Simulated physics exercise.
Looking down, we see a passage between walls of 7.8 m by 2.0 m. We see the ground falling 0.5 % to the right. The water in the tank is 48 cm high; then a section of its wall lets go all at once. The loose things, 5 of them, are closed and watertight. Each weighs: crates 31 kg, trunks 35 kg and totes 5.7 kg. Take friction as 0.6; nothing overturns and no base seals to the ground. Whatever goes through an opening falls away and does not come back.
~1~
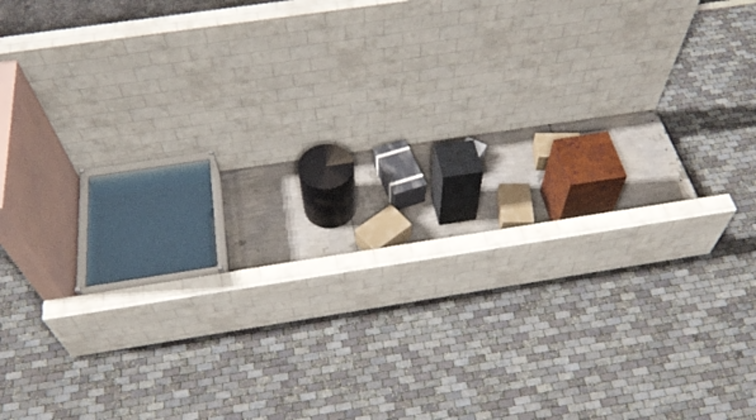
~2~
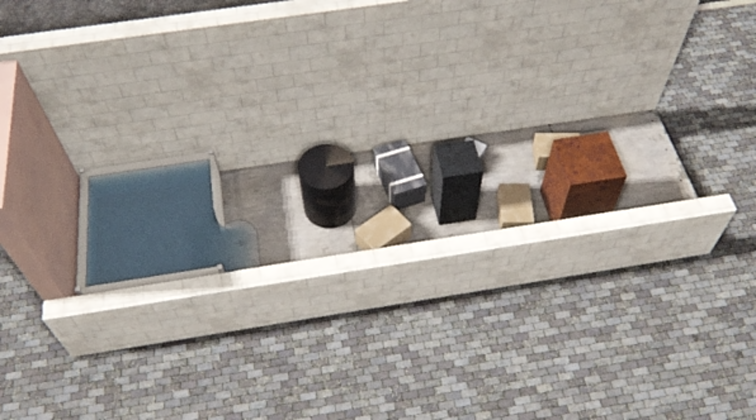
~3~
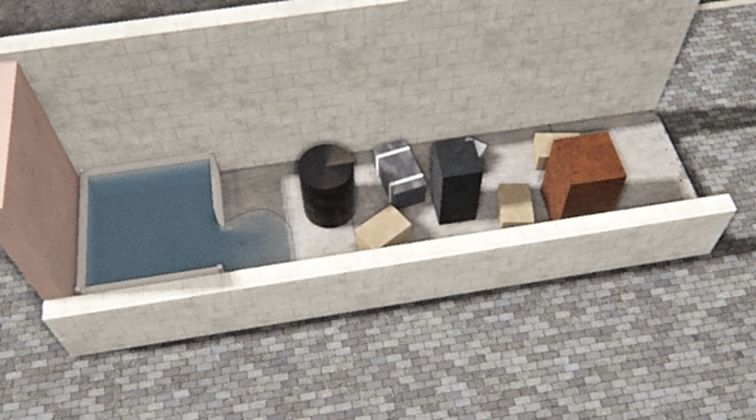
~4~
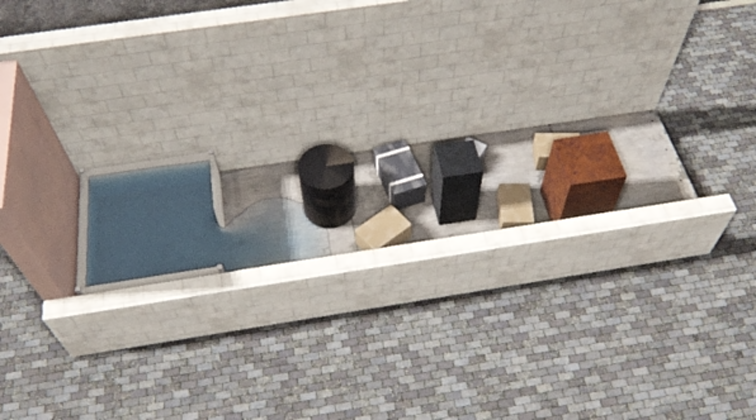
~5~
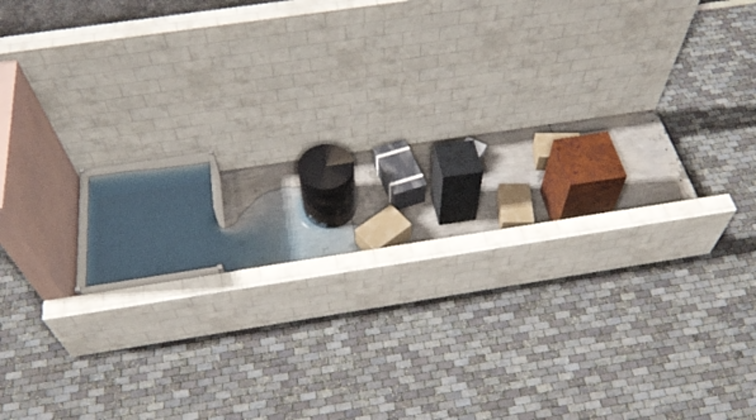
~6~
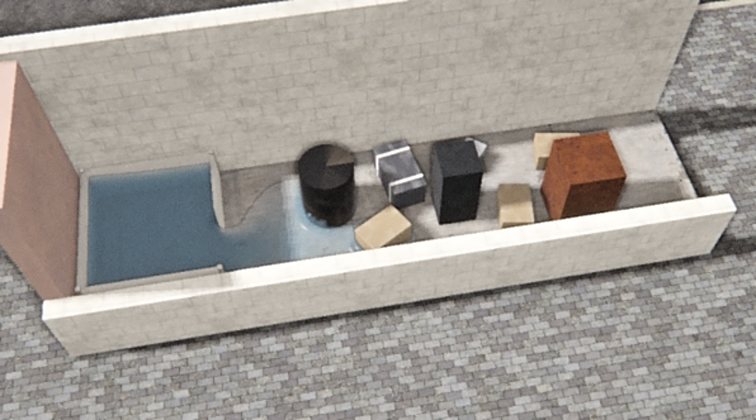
Walled passage seen from above, with blue water pouring through a tank's open side and spreading right among unmoving boxes.
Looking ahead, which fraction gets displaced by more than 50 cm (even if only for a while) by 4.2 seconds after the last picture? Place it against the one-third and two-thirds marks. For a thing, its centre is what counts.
It is from one to two thirds.
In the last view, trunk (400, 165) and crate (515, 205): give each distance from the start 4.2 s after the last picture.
150 cm, 20 cm.
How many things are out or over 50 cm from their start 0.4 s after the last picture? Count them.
By my tally, 0.
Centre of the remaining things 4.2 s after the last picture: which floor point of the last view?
That lands at roughly (539, 177).
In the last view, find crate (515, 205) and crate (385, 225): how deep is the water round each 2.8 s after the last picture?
Close to 9 and 12 centimetres.
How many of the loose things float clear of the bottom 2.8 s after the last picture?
Count: 2.
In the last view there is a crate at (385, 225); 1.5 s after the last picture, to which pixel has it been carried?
Position: About (426, 216).
Then, 0.4 s after the last picture 0 of 5 are over 50 cm from their spots; 0 afloat.
Then, 1.5 s after the last picture 1 of 5 are over 50 cm from their spots; 1 afloat.
Then, 2.8 s after the last picture 3 of 5 are over 50 cm from their spots; 2 afloat.
Then, 4.2 s after the last picture 3 of 5 are over 50 cm from their spots, and 3 have been at some point; 1 afloat.
